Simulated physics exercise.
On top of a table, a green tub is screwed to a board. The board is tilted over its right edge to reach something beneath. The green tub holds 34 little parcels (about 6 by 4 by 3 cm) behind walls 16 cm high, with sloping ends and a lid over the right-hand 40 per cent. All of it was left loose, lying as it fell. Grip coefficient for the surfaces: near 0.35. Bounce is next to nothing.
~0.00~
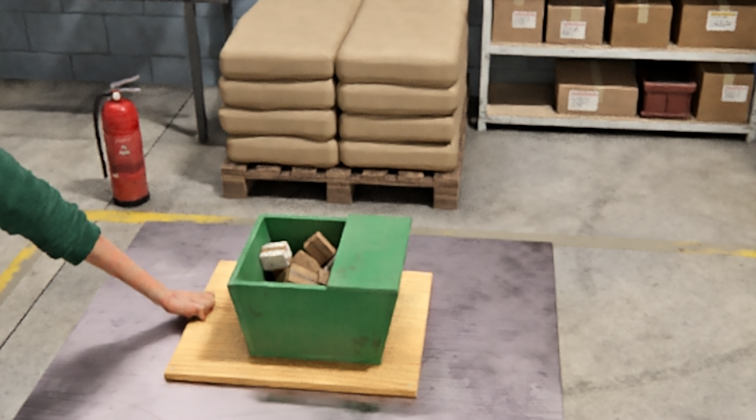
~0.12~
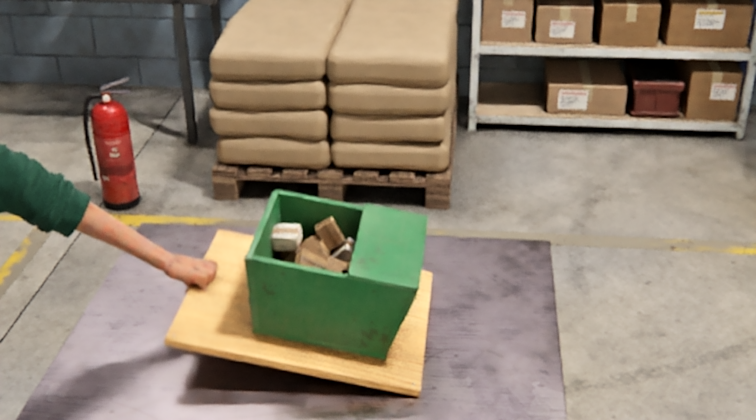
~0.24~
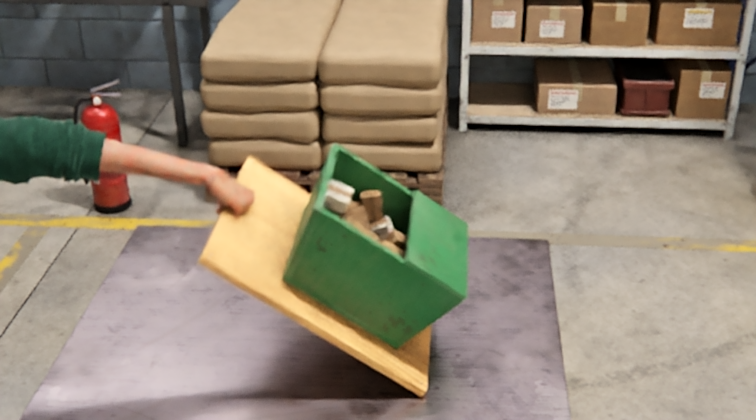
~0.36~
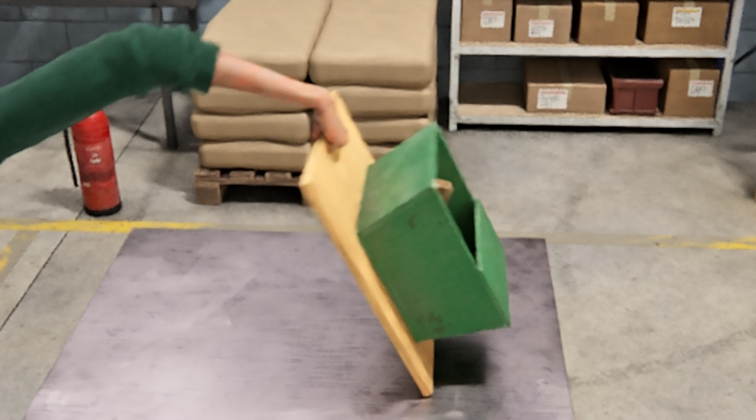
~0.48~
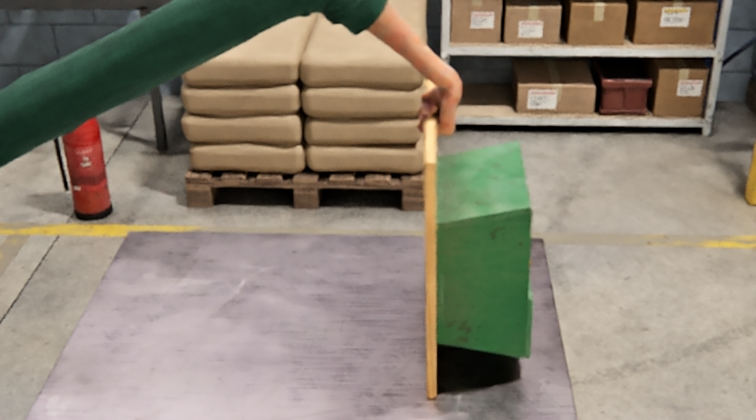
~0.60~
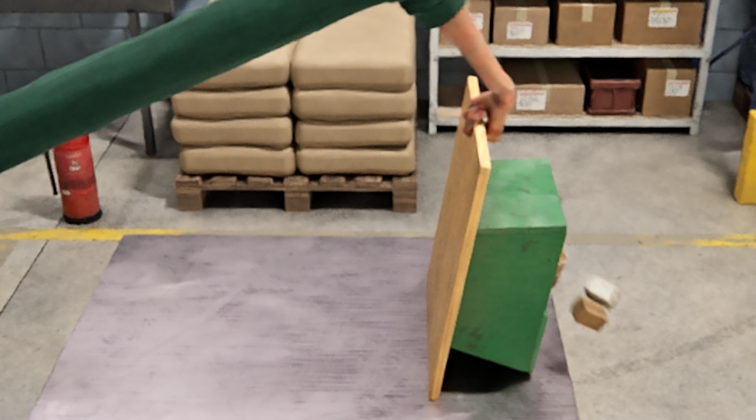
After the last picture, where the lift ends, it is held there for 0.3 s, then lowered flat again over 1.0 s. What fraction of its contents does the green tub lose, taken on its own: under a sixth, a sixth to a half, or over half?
My bet is the number getting out will be one sixth through one half of the total.
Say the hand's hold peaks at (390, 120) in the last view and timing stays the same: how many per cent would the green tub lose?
The green tub would shed 10 percent of its load.
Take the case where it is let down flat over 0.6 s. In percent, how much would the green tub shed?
Then green tub 20 per cent.
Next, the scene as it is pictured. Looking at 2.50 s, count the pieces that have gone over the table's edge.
Roughly 12 in all.
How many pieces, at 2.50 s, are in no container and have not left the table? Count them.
My count comes to close to 0.
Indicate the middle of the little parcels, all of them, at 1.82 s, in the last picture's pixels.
Somewhere around pixel (375, 306).
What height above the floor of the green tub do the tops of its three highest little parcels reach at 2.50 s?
Around 12 centimetres.
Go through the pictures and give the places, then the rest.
In the first picture (places track the rim corner closest to us here; the camera moves round a little), green tub (391, 292); tipped 0°; all still inside.
The second picture shows green tub (411, 289); tipped 10°.
The third picture shows green tub (458, 295); tipped 35°.
The fourth picture shows green tub (503, 320); tipped 64°.
The fifth picture shows green tub (525, 351); tipped 89°.
The sixth picture shows green tub (529, 365); tipped 99°; 3 out, the lowest parcel at (602, 293).
After 0.90 s, tilt 99°; the green tub is down by 11 of 34.
After 1.29 s, tilt 66°; the green tub is down by 11 of 34.
After 1.82 s, tilt 2°; the green tub is down by 11 of 34.
Outcome (at 2.50 s), the green tub is down by 11 of 34. Asked share, 11 of 34, 32 per cent.
